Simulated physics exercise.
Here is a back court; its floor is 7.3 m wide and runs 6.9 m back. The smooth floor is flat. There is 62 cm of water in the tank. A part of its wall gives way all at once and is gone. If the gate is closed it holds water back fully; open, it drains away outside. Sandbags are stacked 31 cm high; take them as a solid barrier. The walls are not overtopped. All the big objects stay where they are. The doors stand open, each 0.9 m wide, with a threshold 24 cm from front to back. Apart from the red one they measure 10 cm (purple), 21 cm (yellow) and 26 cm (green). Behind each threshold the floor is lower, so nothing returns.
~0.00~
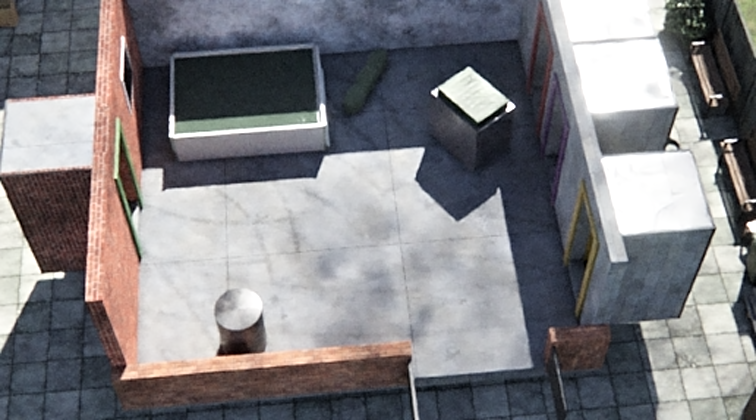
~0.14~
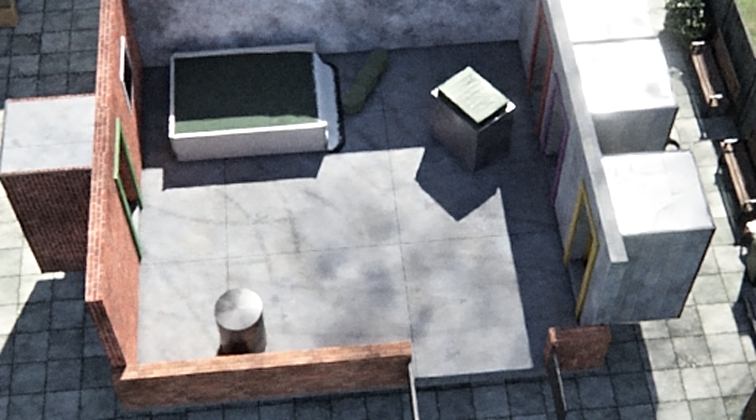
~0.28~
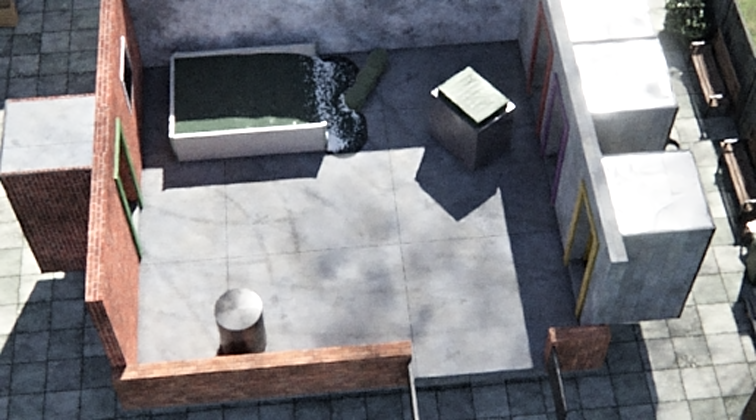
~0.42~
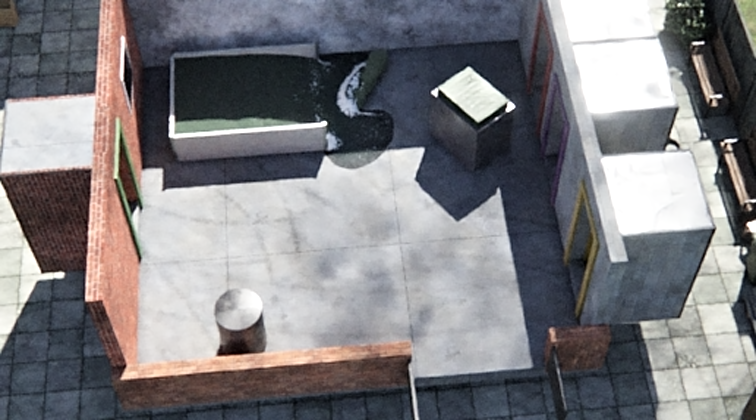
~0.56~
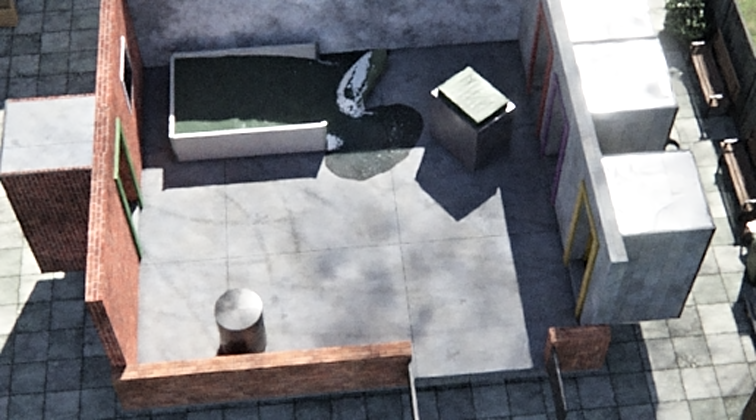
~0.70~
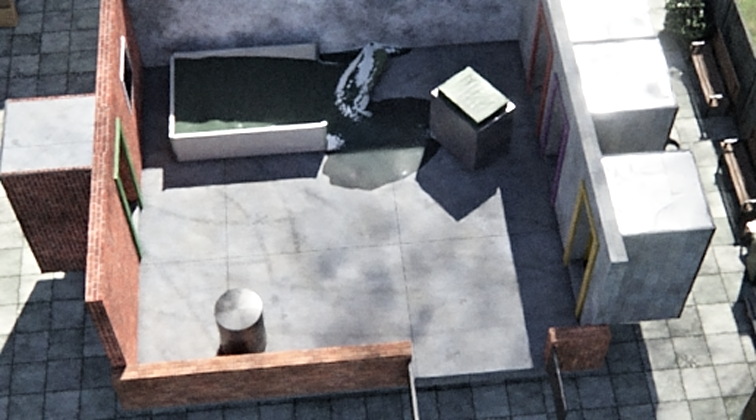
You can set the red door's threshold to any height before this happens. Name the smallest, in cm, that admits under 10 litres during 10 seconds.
Some 11 cm above the ground.
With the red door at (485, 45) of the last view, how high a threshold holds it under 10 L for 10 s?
Roughly 18 cm.
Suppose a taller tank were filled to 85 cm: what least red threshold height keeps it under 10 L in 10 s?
Some 22 cm.
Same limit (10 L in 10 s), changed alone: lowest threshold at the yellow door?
About 11.5 cm at yellow.
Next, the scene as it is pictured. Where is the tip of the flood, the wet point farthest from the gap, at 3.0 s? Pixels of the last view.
Around (581, 350).
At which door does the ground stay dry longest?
It is the green one.
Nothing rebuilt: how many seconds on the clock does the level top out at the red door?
Around 3.6 s.
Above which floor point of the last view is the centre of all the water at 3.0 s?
At about (348, 119).
After 1.4 s water covers 20 % of the floor, deepest (50 cm) near (349, 54); it has not reached the red door.
After 3.0 s water covers 50 % of the floor, deepest (38 cm) near (145, 69); 10 cm at the red door, 0 litres in over its 24 cm threshold.
After 10.0 s water covers 85 % of the floor, deepest (13 cm) near (145, 69); 9 cm at the red door, 0 litres in over its 24 cm threshold.
At the red door as built, the water arrived by 2.4 s and peaked near 15 cm at 3.6 s.
Run again over the same 10 s with other heights there, 17 litres in over 9.5 cm, 6 litres over 13 cm. The limit of 10 litres is kept from about 11 cm up.
